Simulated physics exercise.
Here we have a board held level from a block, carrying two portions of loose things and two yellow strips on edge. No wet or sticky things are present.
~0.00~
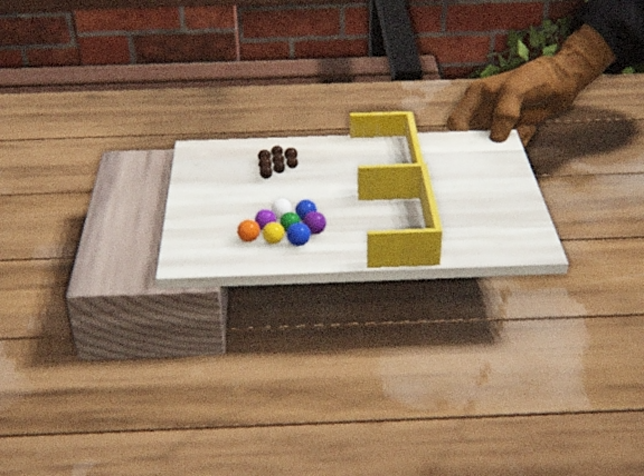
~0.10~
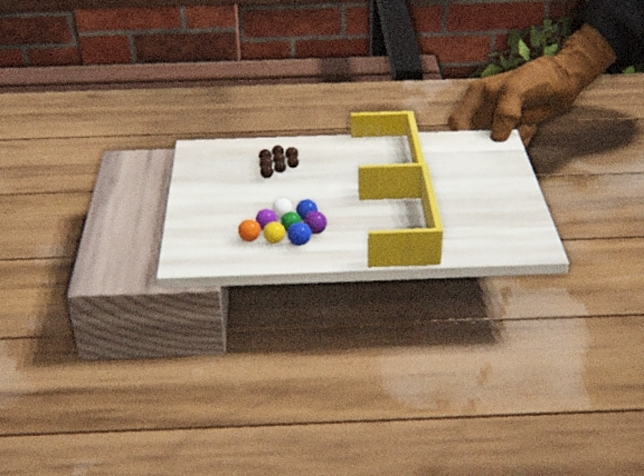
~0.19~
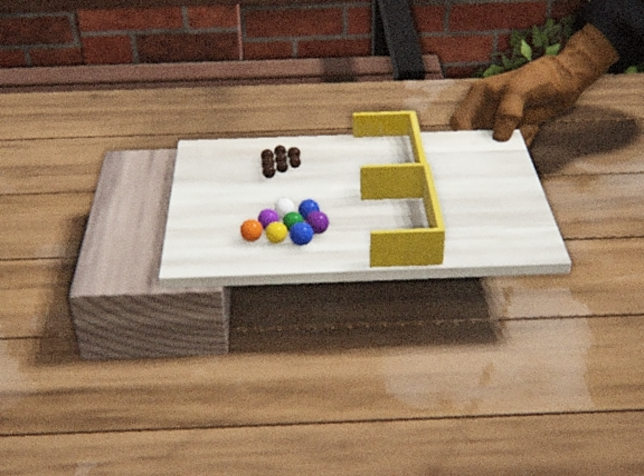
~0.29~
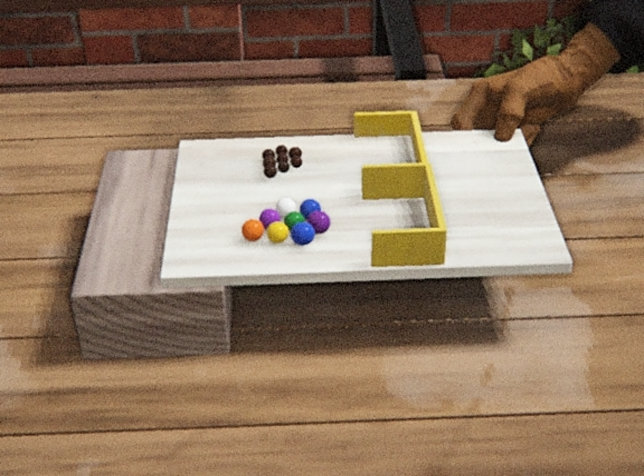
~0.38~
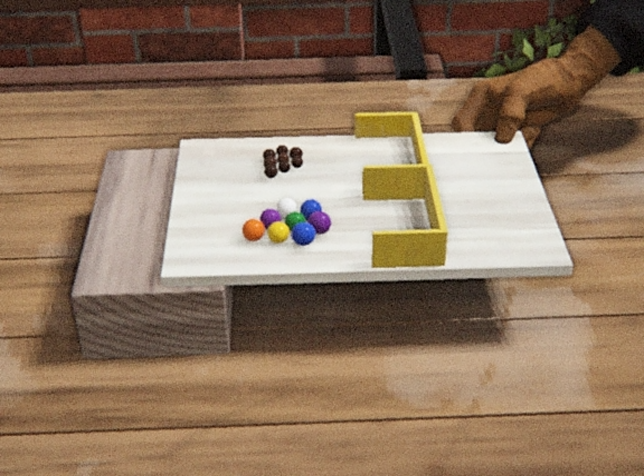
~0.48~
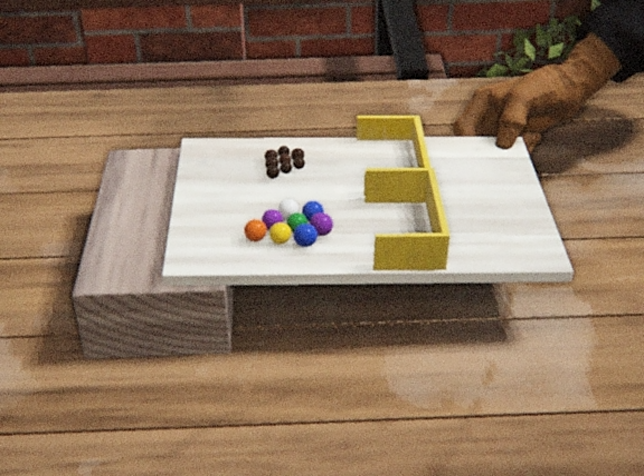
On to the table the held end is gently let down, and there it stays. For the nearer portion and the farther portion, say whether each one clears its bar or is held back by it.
The nearer portion is held back by its bar; the farther portion is held back by its bar.
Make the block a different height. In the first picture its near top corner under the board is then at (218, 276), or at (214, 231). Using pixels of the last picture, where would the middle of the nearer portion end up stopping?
The middle should sit around (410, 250) in the first case and around (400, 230) in the second.
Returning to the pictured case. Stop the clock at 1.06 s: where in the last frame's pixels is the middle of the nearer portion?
In the last picture's pixels, the middle is about (400, 252).
After 0.76 s, board sloping at 9°; nearer portion on its way down; farther portion on its way down.
After 1.06 s, board resting at 14°; nearer portion has reached its bar; farther portion on its way down.
After 1.41 s, board resting at 14°; nearer portion has reached its bar; farther portion has reached its bar.
In the end (2.2 s), board resting at 14°; nearer portion gathered behind its bar; farther portion gathered behind its bar.
